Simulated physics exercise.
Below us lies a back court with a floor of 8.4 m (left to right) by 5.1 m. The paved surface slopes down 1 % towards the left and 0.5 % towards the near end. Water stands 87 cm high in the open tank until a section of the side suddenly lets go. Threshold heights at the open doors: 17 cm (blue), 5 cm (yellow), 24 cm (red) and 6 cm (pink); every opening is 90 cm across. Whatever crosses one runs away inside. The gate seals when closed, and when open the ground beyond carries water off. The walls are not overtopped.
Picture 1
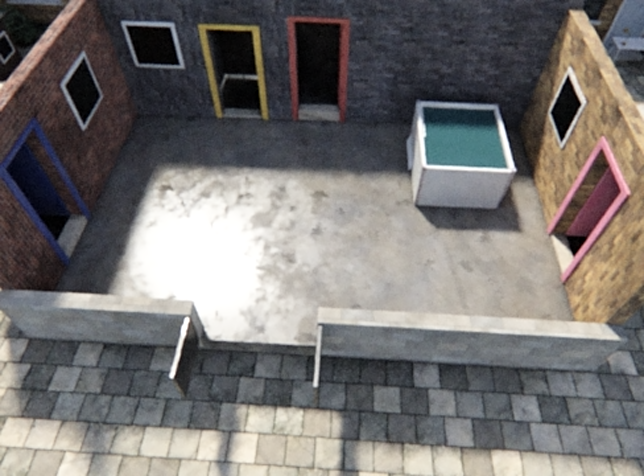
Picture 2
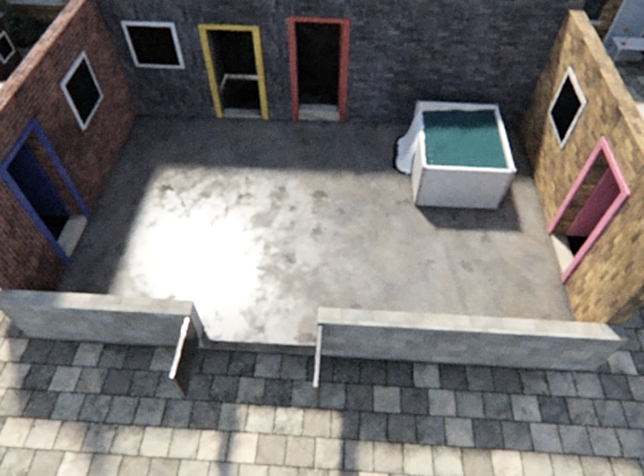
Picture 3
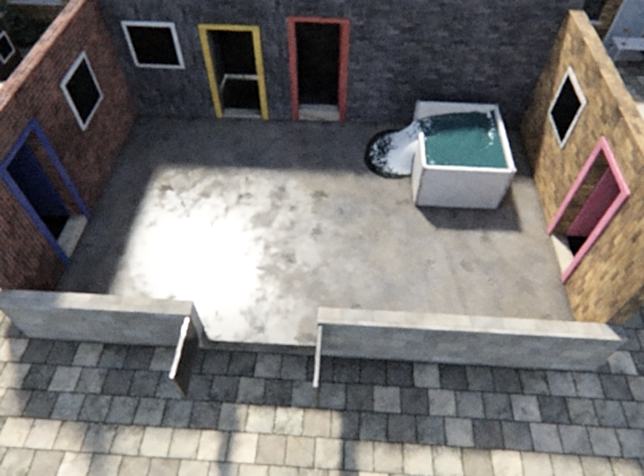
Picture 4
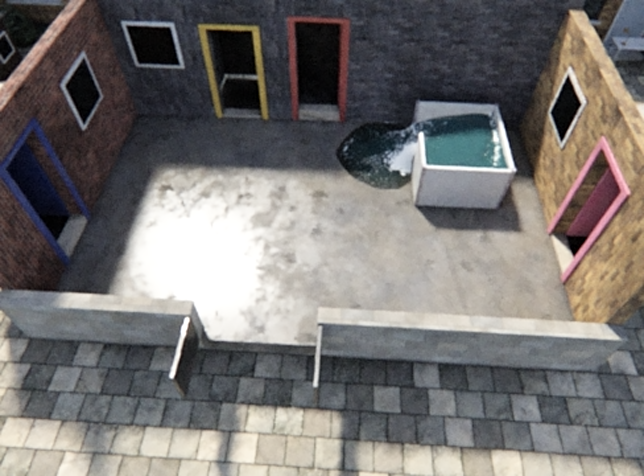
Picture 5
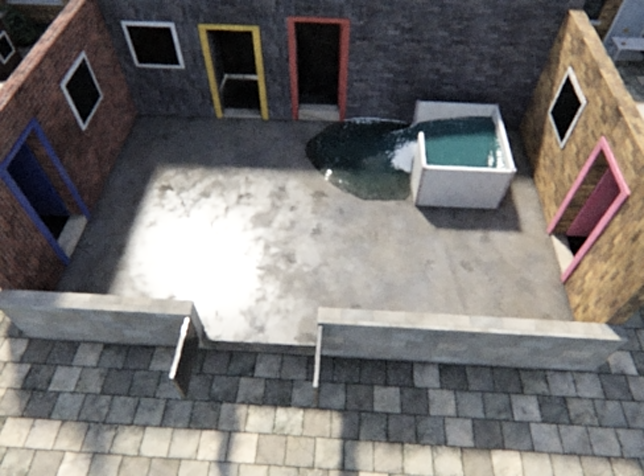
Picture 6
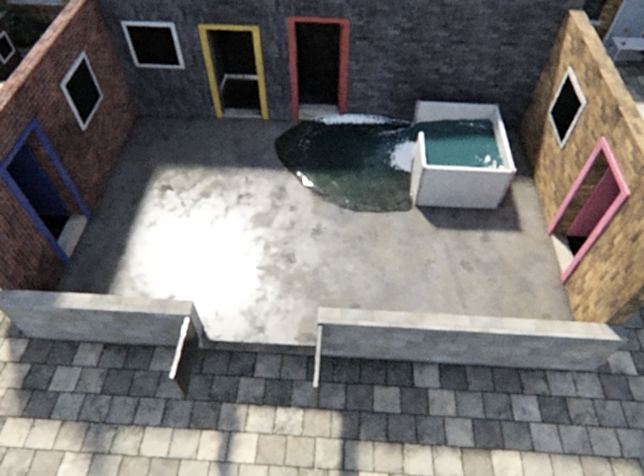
A walled back court with a grey concrete floor is seen from high above its near side, with dark paving in front of a low wall that has a gap. A yellow and a red doorway stand at the back, a blue one at left, a pink one at right, and a white tank of green water near the back right. Water pours from the tank's left side and spreads leftward in a widening dark pool, while the camera stays still.
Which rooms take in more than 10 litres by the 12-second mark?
The water let in: At the blue door it stays under the limit; at the yellow door it exceeds the limit; at the red door it keeps below the limit; at the pink door it stays under the limit.
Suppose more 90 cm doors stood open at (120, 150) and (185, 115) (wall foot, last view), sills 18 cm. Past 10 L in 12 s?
In turn: Past it, below.
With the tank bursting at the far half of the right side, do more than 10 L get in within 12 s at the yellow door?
Against that limit: Yellow under.
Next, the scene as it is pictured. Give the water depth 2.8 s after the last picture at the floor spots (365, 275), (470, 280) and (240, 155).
Roughly 0, 0 and 6 cm, in turn.
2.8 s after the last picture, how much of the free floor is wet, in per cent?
About 60 per cent.
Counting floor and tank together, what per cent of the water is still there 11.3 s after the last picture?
Roughly 92 in a hundred.
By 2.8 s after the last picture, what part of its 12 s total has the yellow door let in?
About 60 per cent.
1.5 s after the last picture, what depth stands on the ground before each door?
Depths in cm: Blue 0, yellow 9, red 16, pink 0.
Then, 0.7 s after the last picture water covers 35 % of the floor and is deepest (42 cm) near (408, 153); blue door not reached, yellow door 10 cm at the sill, 0 L in, red door 22 cm at the sill, 0 L in, pink door not reached.
Then, 1.5 s after the last picture water covers 50 % of the floor and is deepest (39 cm) near (122, 148); blue door not reached, yellow door 9 cm at the sill, 7 L in, red door 16 cm at the sill, 0 L in, pink door not reached.
Then, 2.8 s after the last picture water covers 60 % of the floor and is deepest (33 cm) near (44, 316); blue door 14 cm at the sill, 0 L in, yellow door 6 cm at the sill, 13 L in, red door 12 cm at the sill, 0 L in, pink door not reached.
Then, 6.3 s after the last picture water covers 75 % of the floor and is deepest (20 cm) near (44, 316); blue door 15 cm at the sill, 1 L in, yellow door 6 cm at the sill, 16 L in, red door 5 cm at the sill, 0 L in, pink door not reached.
Then, 11.3 s after the last picture water covers 95 % of the floor and is deepest (12 cm) near (44, 316); blue door 10 cm at the sill, 1 L in, yellow door 6 cm at the sill, 23 L in, red door 3 cm at the sill, 0 L in, pink door 6 cm at the sill, 2 L in.
